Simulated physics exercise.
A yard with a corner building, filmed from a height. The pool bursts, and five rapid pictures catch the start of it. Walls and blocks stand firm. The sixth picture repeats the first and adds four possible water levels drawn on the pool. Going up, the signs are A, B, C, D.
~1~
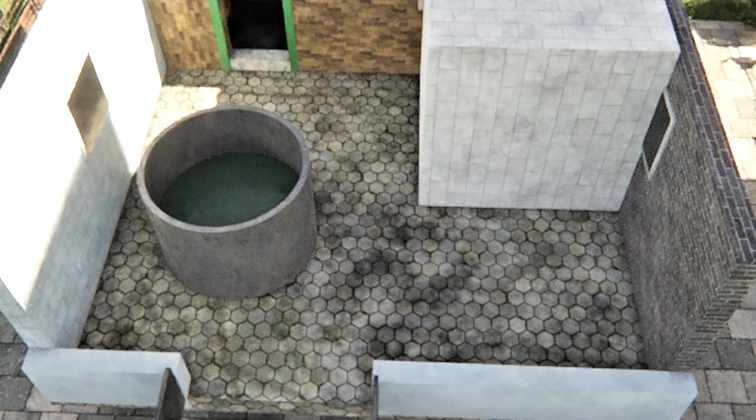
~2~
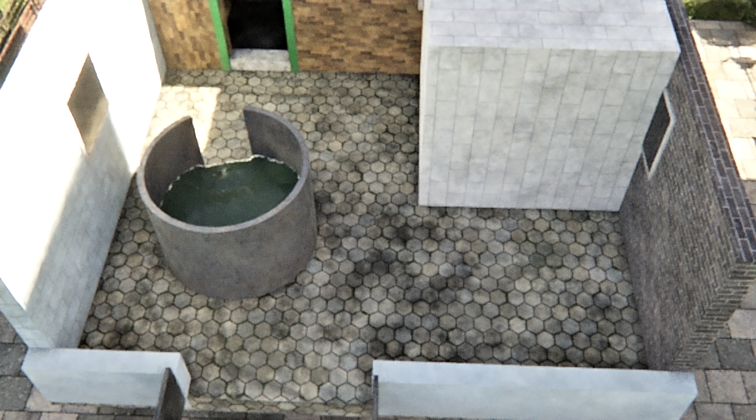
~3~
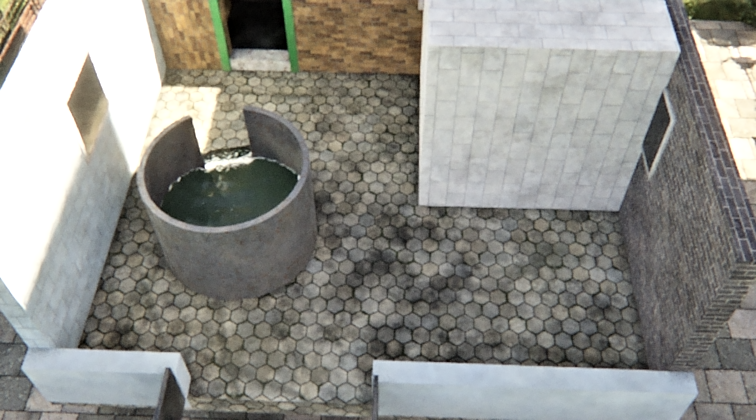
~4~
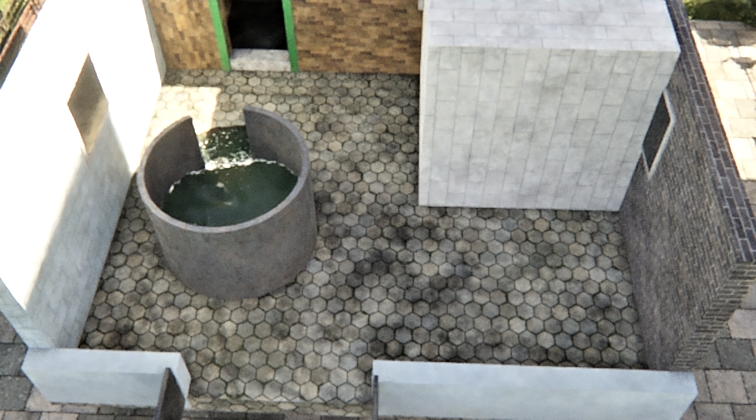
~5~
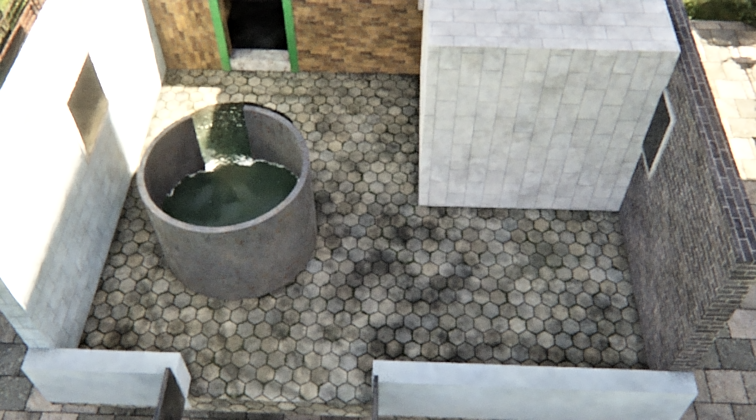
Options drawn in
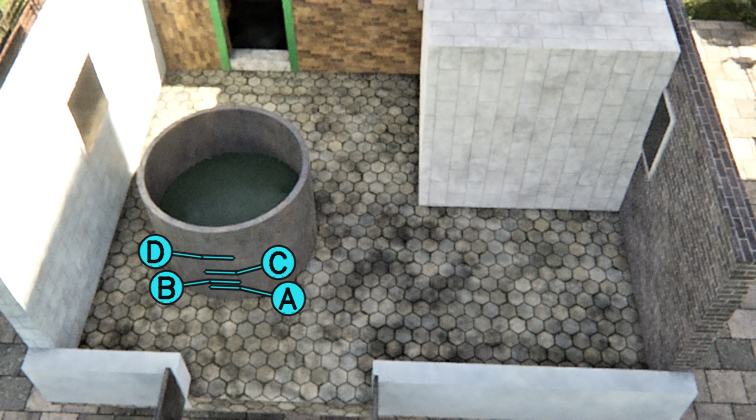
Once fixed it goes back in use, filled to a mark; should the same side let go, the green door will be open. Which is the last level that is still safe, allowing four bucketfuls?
Choose C.
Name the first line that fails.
The answer is D.
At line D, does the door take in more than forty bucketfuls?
No, less.
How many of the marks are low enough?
Three of the four.
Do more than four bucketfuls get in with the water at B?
No, that is safe.
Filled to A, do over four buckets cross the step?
No, not at all.
On the marked copy, A at (226, 287); B at (224, 281); C at (221, 272); D at (217, 257); from the bottom up A, B, C, D.
With A, nothing gets over.
With B, nothing gets over.
With C, a bucket or two gets in.
With D, about 12 bucketfuls get in.
